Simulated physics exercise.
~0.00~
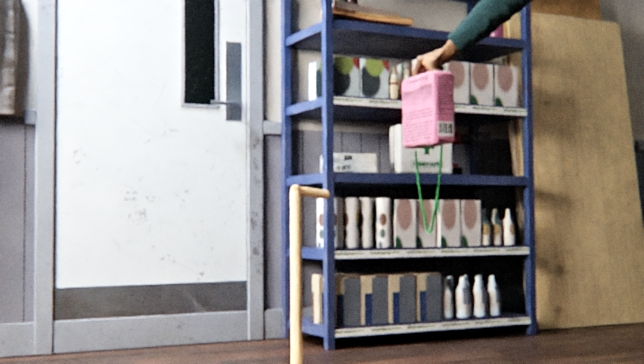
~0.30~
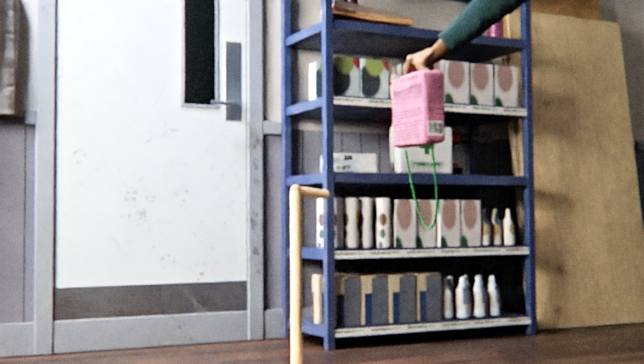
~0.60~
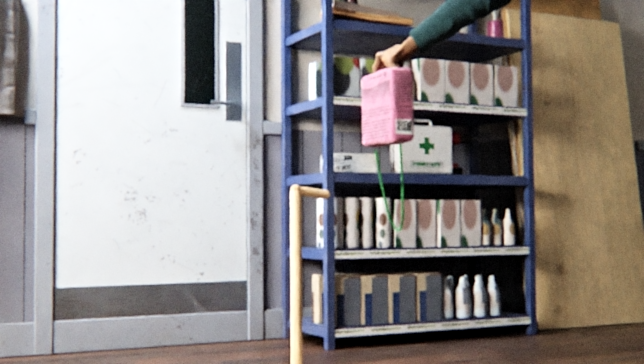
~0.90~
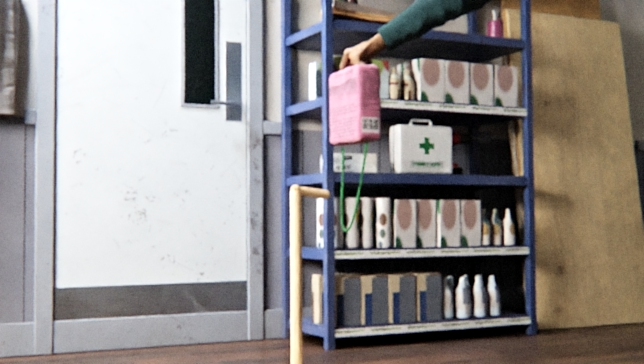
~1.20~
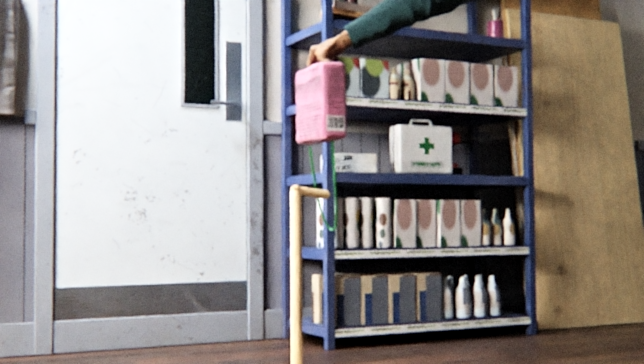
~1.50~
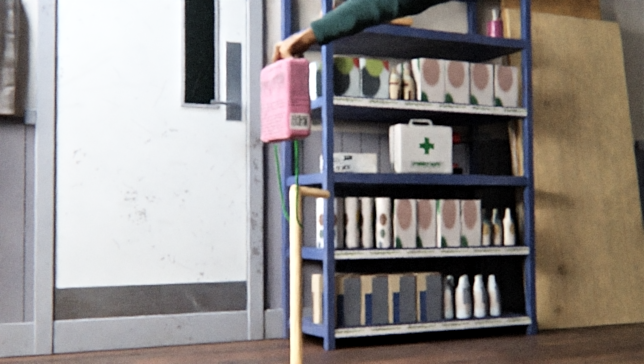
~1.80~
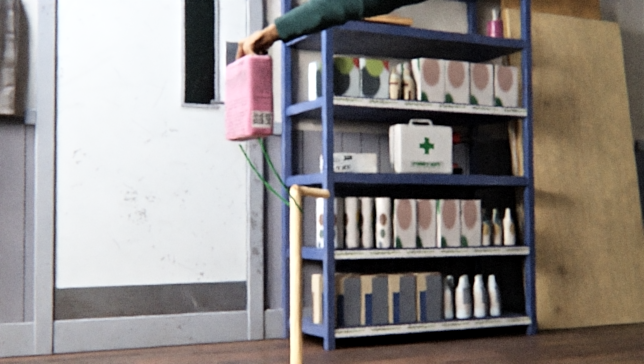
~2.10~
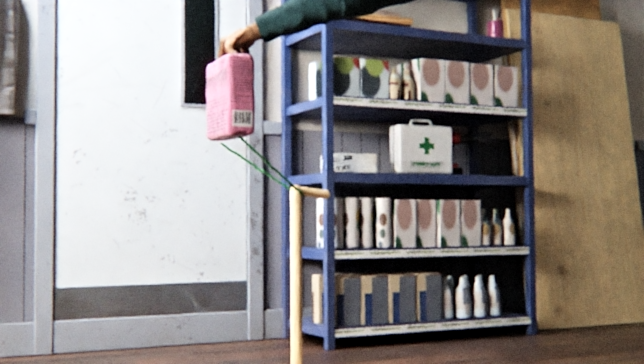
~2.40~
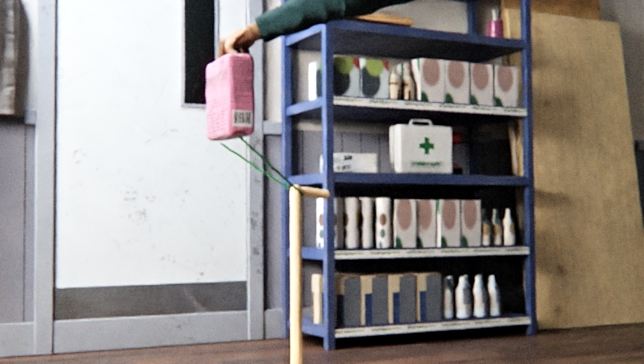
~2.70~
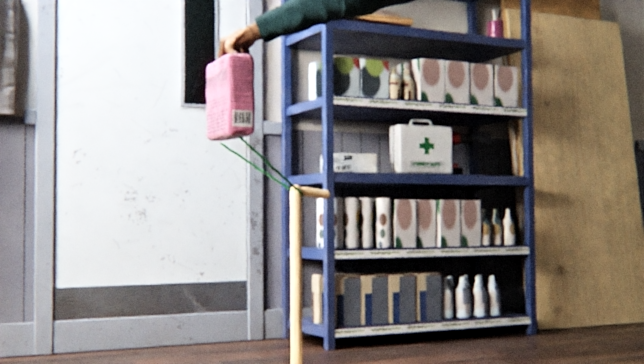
In front of a blue shelf beside a white door, a hand carried a pink bag with a dangling green loop leftward over a short wooden post, until the loop caught on the post and pulled tight, and the hand stopped.
